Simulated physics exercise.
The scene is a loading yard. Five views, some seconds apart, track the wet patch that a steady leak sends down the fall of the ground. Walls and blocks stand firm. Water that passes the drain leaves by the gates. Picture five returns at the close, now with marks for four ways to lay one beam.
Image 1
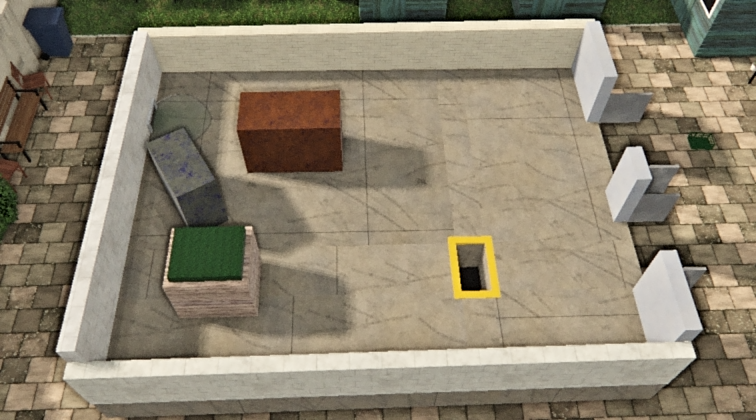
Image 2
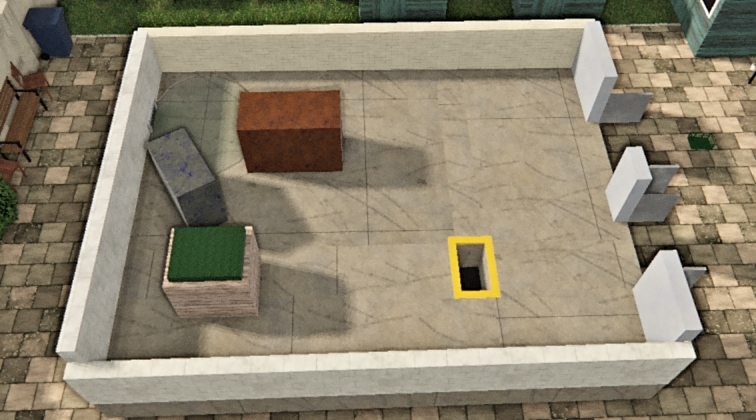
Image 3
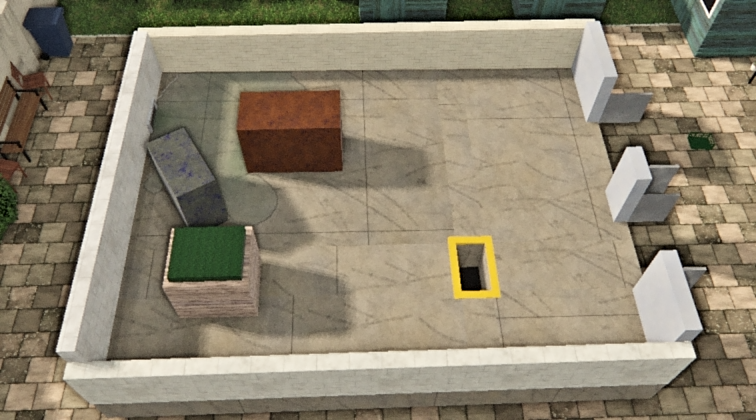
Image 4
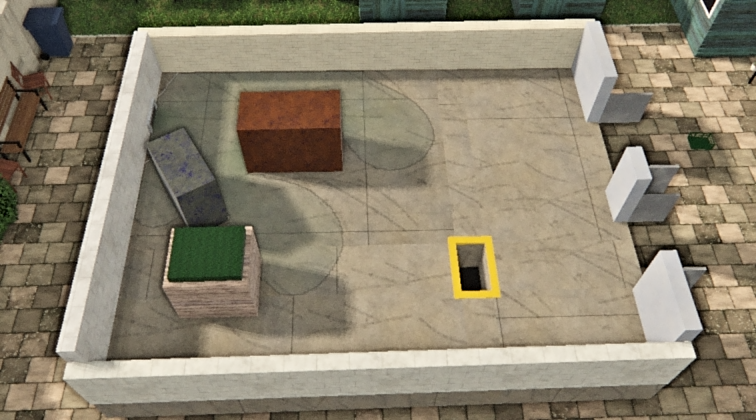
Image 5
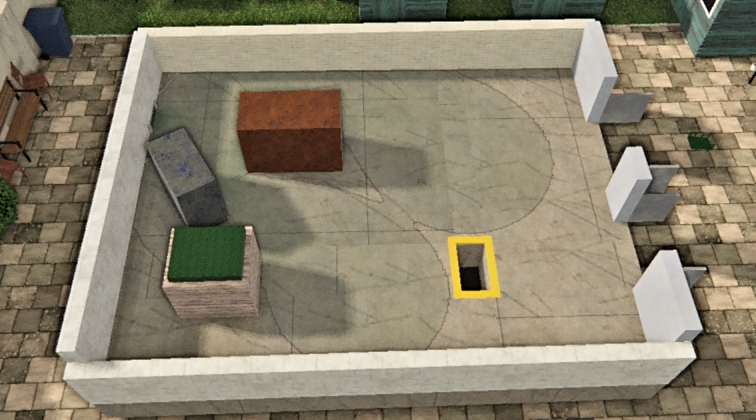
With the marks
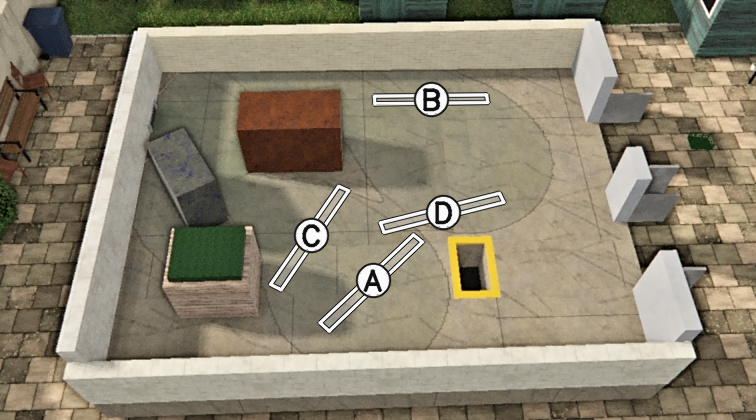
A thin sheet of water spreads across the pale floor of a walled yard, seen from high above by a still camera. A rust-brown block, a tilted grey slab and a green-topped crate stand at left, with a yellow-edged drain right of centre and white gates open along the right. From the upper left, the water creeps around the blocks, then fans rightward in rounded lobes.
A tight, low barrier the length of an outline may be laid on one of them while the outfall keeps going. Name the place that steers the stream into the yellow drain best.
The answer is spot B.
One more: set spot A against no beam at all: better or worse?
It is worse.
On the marked copy, A from (324, 326) to (417, 238); B from (374, 100) to (487, 98); C from (275, 287) to (343, 188); D from (382, 227) to (501, 197).
For spot A, about 9 % of the stream runs into the yellow drain, about 88 % out by the gates.
For spot B, about 16 % of the stream runs into the yellow drain, about 82 % out by the gates.
For spot C, about 11 % of the stream runs into the yellow drain, about 83 % out by the gates.
For spot D, about 8 % of the stream runs into the yellow drain, about 89 % out by the gates.
